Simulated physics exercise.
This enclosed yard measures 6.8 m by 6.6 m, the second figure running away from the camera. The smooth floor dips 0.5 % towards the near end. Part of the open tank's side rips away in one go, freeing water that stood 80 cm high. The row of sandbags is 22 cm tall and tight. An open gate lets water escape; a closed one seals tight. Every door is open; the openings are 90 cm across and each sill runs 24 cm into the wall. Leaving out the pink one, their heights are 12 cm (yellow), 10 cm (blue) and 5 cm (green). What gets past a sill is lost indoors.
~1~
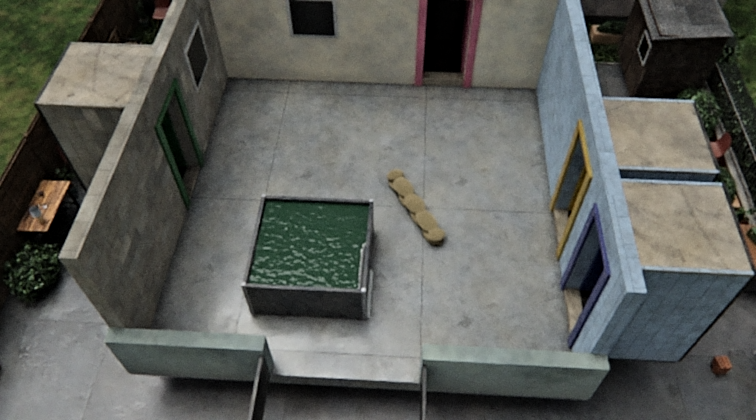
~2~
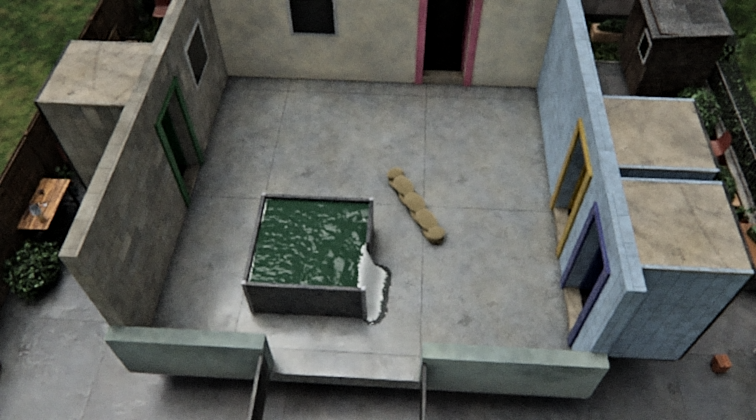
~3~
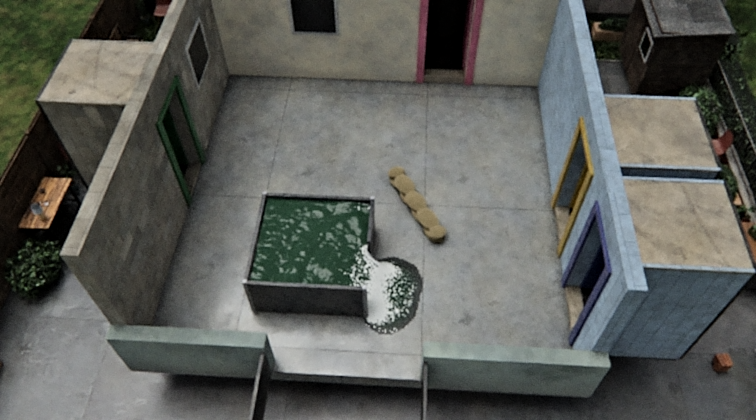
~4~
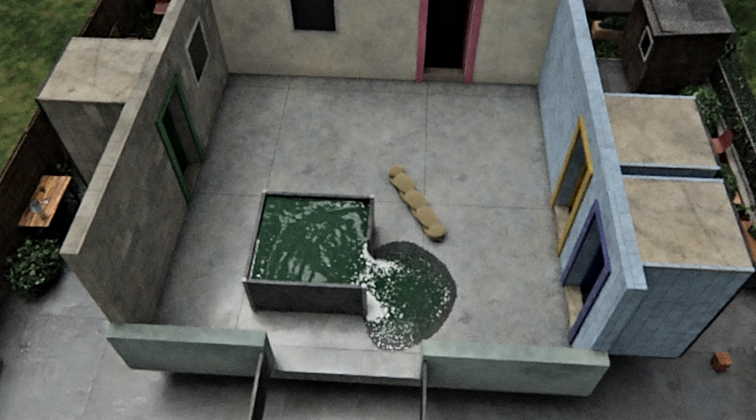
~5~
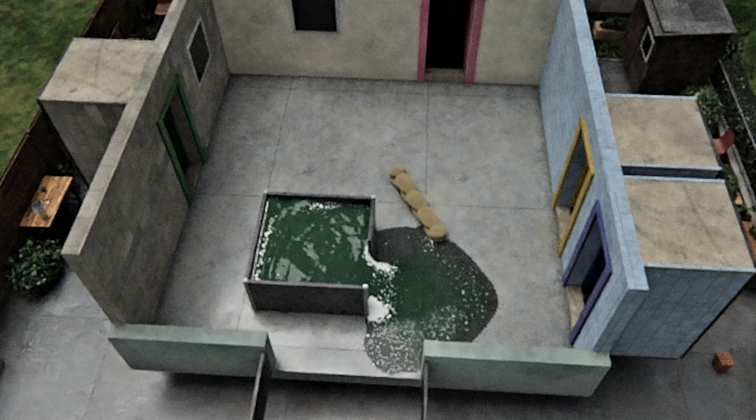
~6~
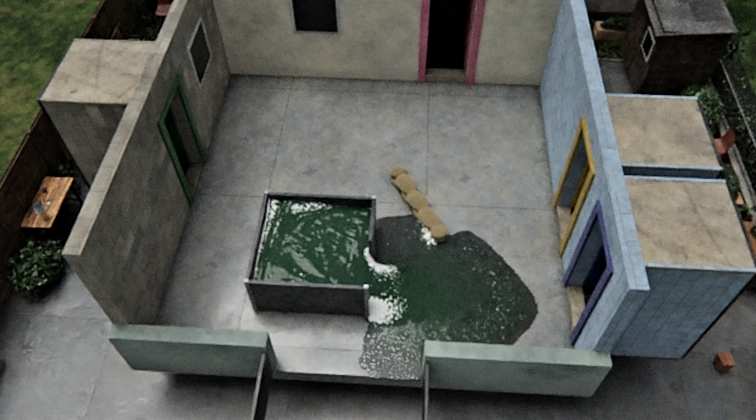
In the video, green water bursts from the right side of an open tank in a walled yard, foaming at the gap, then spreads across the grey floor, reaching the tan barrier and the near edge while widening rightward.
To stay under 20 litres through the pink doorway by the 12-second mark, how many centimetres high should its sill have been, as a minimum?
At least 6.5 cm or so.
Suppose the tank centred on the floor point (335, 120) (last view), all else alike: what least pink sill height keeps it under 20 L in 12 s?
About 8.0 cm.
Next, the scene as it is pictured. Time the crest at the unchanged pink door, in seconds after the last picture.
Around 4.5 s.
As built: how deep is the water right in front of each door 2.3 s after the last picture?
In cm: Yellow 16, pink 0, blue 25, green 0.
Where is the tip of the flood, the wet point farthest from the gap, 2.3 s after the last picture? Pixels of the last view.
Around (536, 106).
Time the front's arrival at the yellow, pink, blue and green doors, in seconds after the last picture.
Arrival: Yellow 0.5 s, pink 3.4 s, blue 0.1 s, green 9.0 s.
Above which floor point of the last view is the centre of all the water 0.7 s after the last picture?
Near (368, 279).
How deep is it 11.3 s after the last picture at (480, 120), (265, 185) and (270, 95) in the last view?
In that order: 6, 3 and 6 cm.
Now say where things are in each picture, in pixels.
In the first picture, the open tank at (311, 244) is whole and still, 80 cm deep; the pink door at (446, 48) is dry.
In the second picture, water pours out at (365, 282) and has run 0.3 m, to (386, 281); about 10 cm deep outside, 80 cm at the back.
In the third picture, the front is at (415, 294), 0.8 m from the gap at (366, 283); 0.9 m2 of floor is wet, 80 cm left at the back.
In the fourth picture, water pours out at (365, 283) and has run 1.4 m, to (450, 301); about 8 cm deep outside, 78 cm at the back.
In the fifth picture, the gap is at (367, 283), the front 2.1 m out at (492, 306); the back of the open tank holds 69 cm.
In the sixth picture, water pours out at (367, 283) and has run 2.7 m, to (530, 315); about 5 cm deep outside, 68 cm at the back; 3.9 m in a straight line remain to the pink door at (449, 44).
Then, 0.7 s after the last picture water covers 20 % of the floor, deepest (51 cm) near (570, 373); it has not reached the pink door.
Then, 2.3 s after the last picture water covers 30 % of the floor, deepest (28 cm) near (521, 348); it has not reached the pink door.
Then, 11.3 s after the last picture water covers 85 % of the floor, deepest (8 cm) near (224, 99); 6 cm at the pink door, 0 litres in over its 17 cm sill.
At the pink door as built, the water peaked near 11 cm, 4.7 s after the last picture.
With a sill of 5.5 cm, 29 litres would have come in within the 12 s; with 7 cm, 13 litres. So under 20 litres takes about 6.5 cm.
